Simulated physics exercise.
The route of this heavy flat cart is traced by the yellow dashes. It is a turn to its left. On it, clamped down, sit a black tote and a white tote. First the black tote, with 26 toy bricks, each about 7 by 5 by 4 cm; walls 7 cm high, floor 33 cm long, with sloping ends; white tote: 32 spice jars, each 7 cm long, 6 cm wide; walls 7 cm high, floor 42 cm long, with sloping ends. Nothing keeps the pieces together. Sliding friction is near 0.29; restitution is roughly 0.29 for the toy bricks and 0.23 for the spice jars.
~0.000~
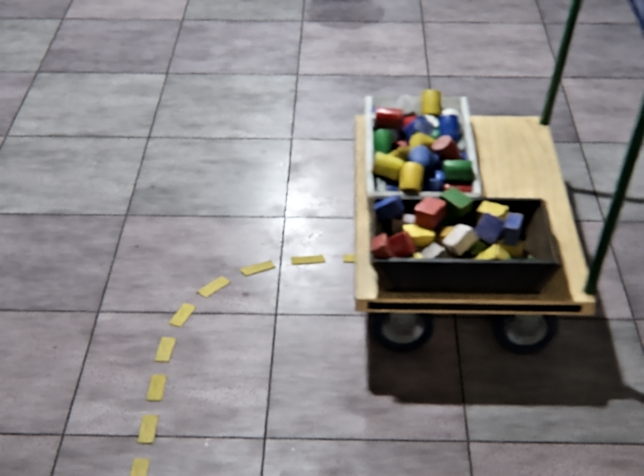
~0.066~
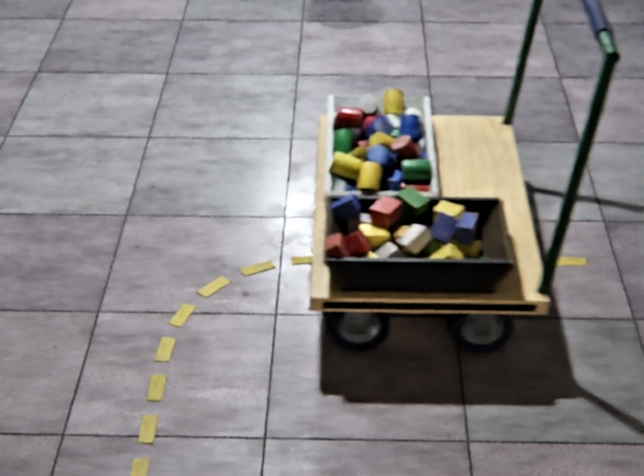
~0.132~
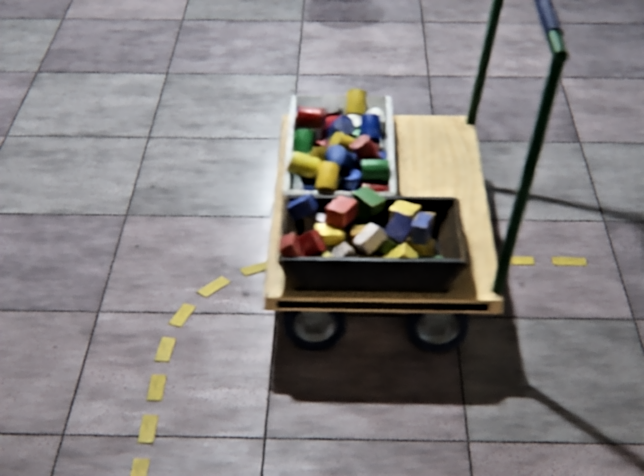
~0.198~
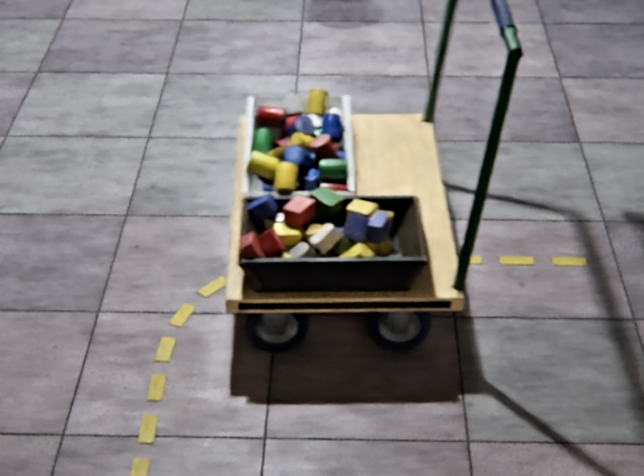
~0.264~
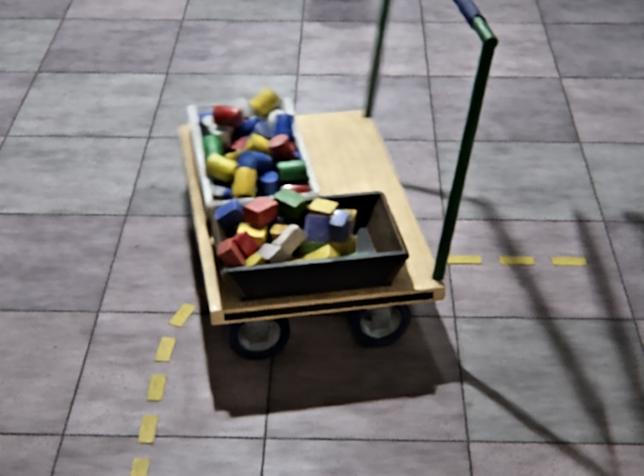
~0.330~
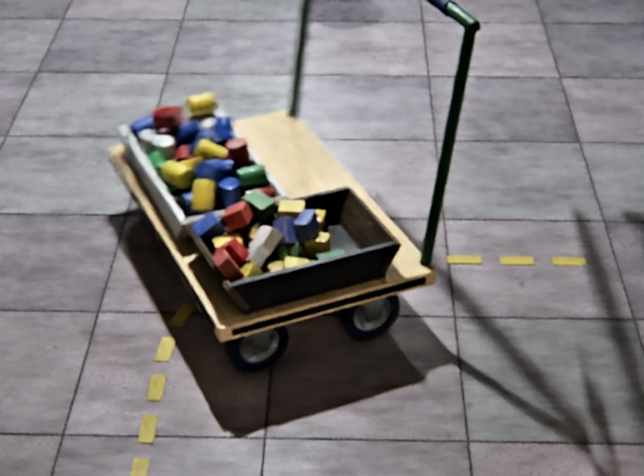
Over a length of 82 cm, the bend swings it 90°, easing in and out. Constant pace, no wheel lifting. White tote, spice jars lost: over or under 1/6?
Honestly, the losses climb beyond a sixth.
After 0.41 s, the black tote is down by 1 of 26 and the white tote is down by 1 of 32.
After 0.51 s, the black tote is down by 1 of 26 and the white tote is down by 6 of 32.
After 0.66 s, the black tote is down by 1 of 26 and the white tote is down by 11 of 32.
Outcome (at 1.12 s), the black tote is down by 1 of 26 and the white tote is down by 14 of 32. Asked share, 14 of 32, 44 per cent.
